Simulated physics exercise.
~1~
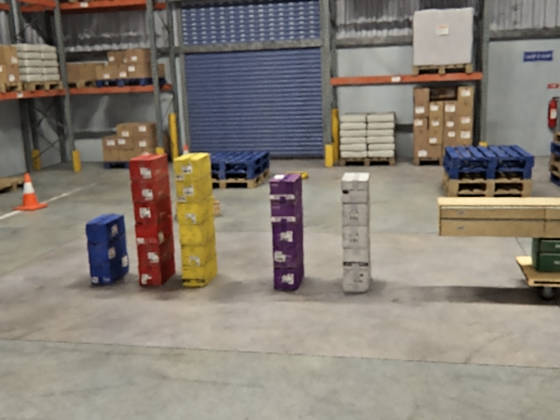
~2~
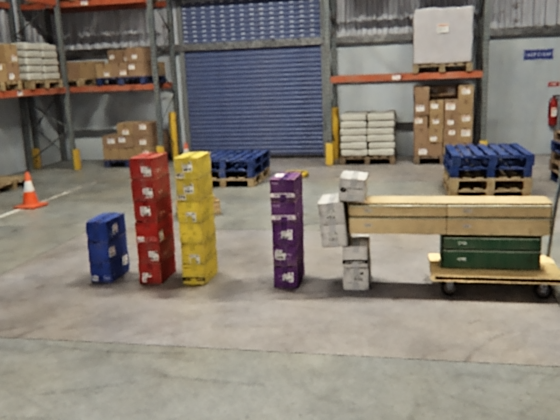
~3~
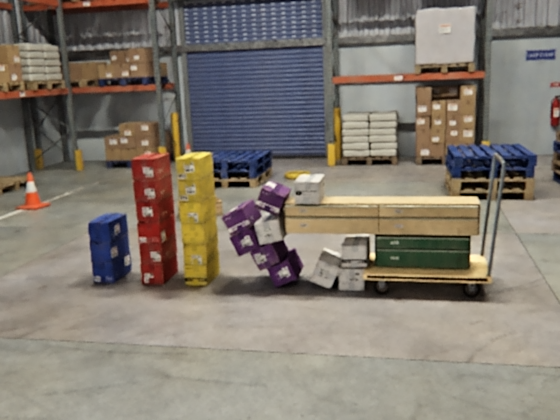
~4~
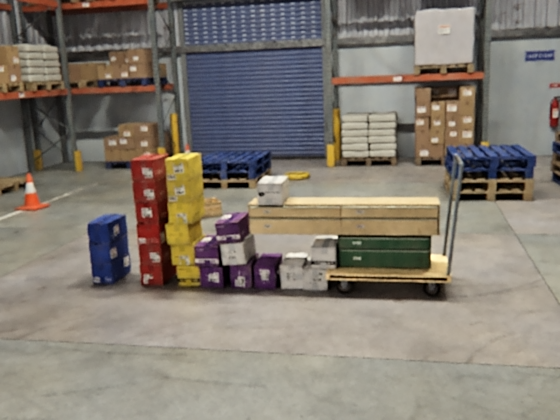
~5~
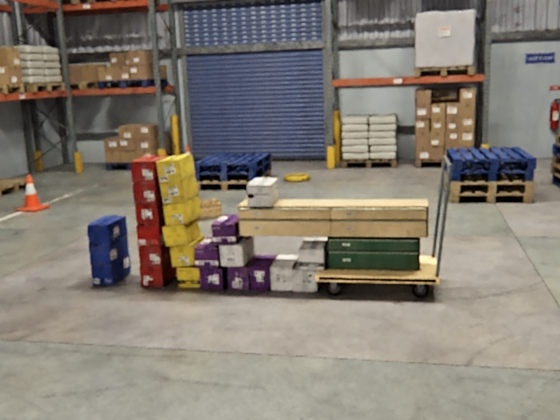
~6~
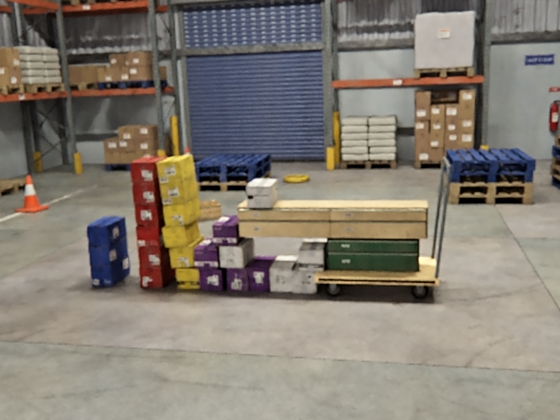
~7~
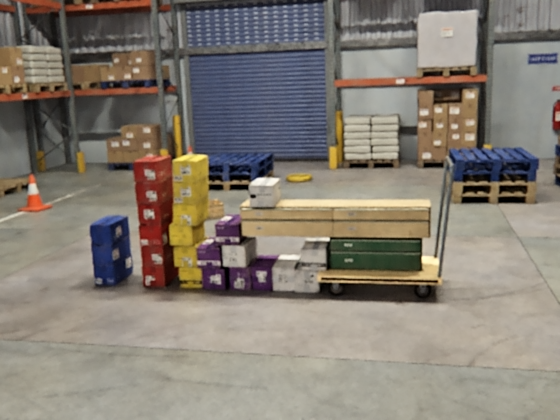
A loaded trolley rolls left, toppling the white and purple stacks, and stops by the standing yellow.
